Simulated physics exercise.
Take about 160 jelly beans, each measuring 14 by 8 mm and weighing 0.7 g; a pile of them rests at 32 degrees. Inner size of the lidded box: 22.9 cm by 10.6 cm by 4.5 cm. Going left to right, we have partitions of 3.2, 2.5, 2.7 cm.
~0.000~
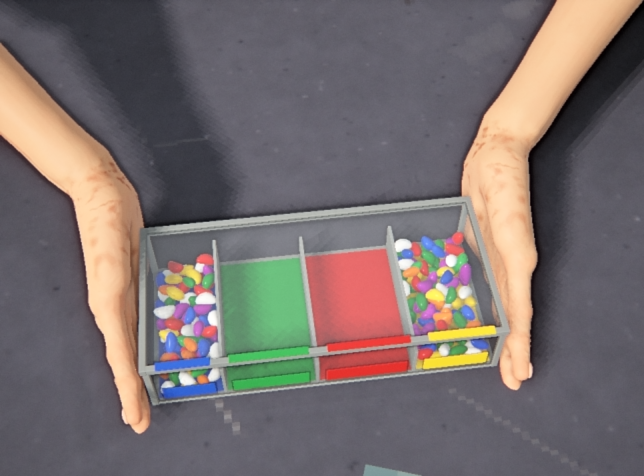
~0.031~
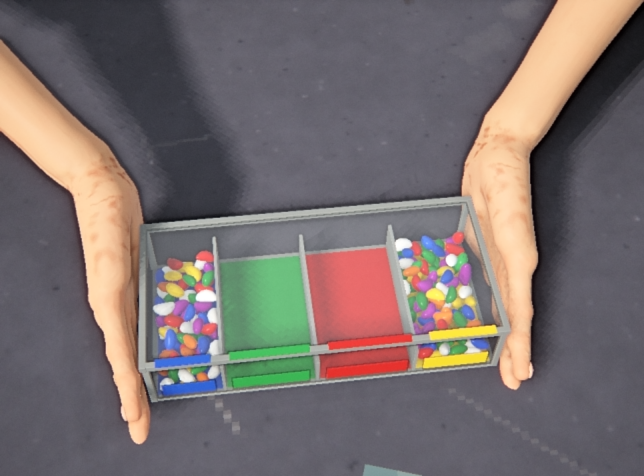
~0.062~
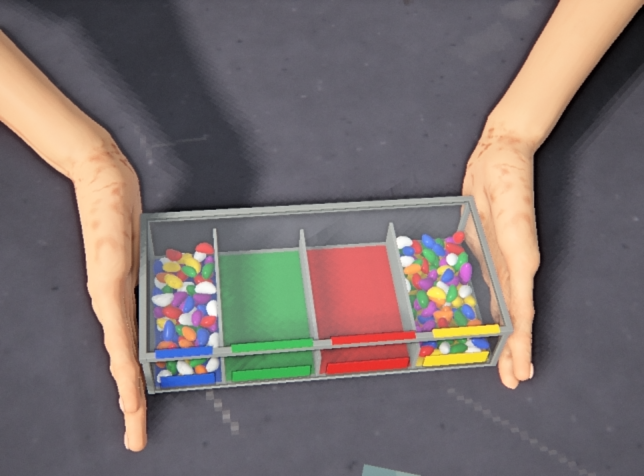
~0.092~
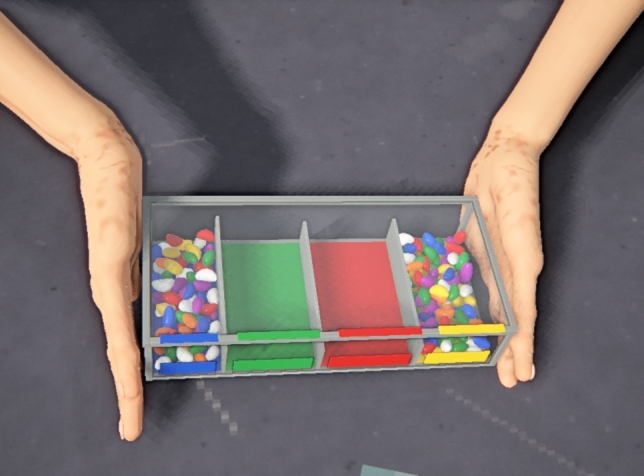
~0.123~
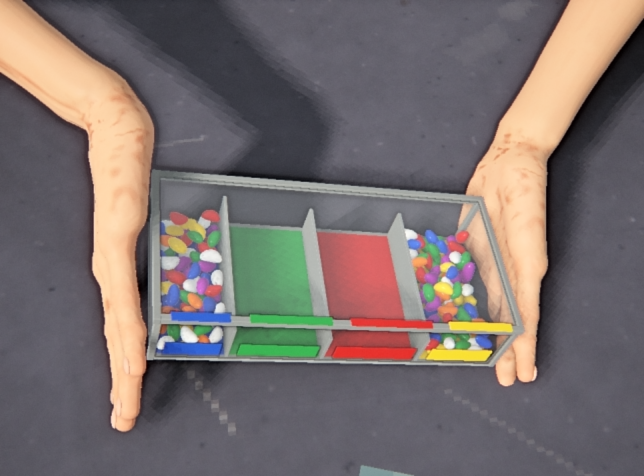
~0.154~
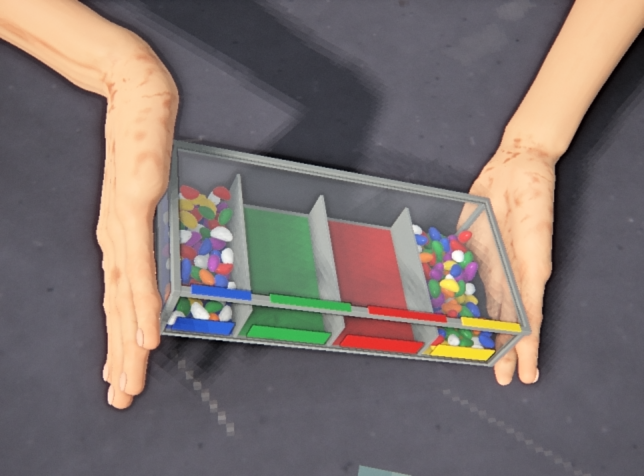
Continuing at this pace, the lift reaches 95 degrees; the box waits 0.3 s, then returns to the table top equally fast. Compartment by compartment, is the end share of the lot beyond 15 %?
Outcome: Red: Holds a share within the limit; blue: Holds a share past the limit; green: Holds a share within the limit; yellow: Holds a share past the limit.
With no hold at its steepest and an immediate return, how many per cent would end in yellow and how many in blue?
That would leave yellow with 60 percent and blue with 30 percent.
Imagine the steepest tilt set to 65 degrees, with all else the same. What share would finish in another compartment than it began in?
Roughly 15 percent would.
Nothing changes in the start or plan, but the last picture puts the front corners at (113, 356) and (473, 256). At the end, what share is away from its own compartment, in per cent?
In that case some 55 per cent.
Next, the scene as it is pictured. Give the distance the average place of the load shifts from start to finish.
3.5 cm or thereabouts.
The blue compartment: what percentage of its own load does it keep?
50 per cent, roughly.
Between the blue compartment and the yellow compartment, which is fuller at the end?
The yellow compartment.
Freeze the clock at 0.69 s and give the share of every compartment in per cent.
Red 0; blue 35; green 5; yellow 60.
After 0.69 s, tilt 95 degrees; blue 35 %, green 5 %, yellow 60 %.
After 1.04 s, tilt 57 degrees; blue 25 %, green 5 %, yellow 70 %.
After 1.49 s, tilt 0 degrees; blue 25 %, green 5 %, yellow 70 %.
By 1.8 s all is still; red 0 %, blue 25 %, green 5 %, yellow 70 %.
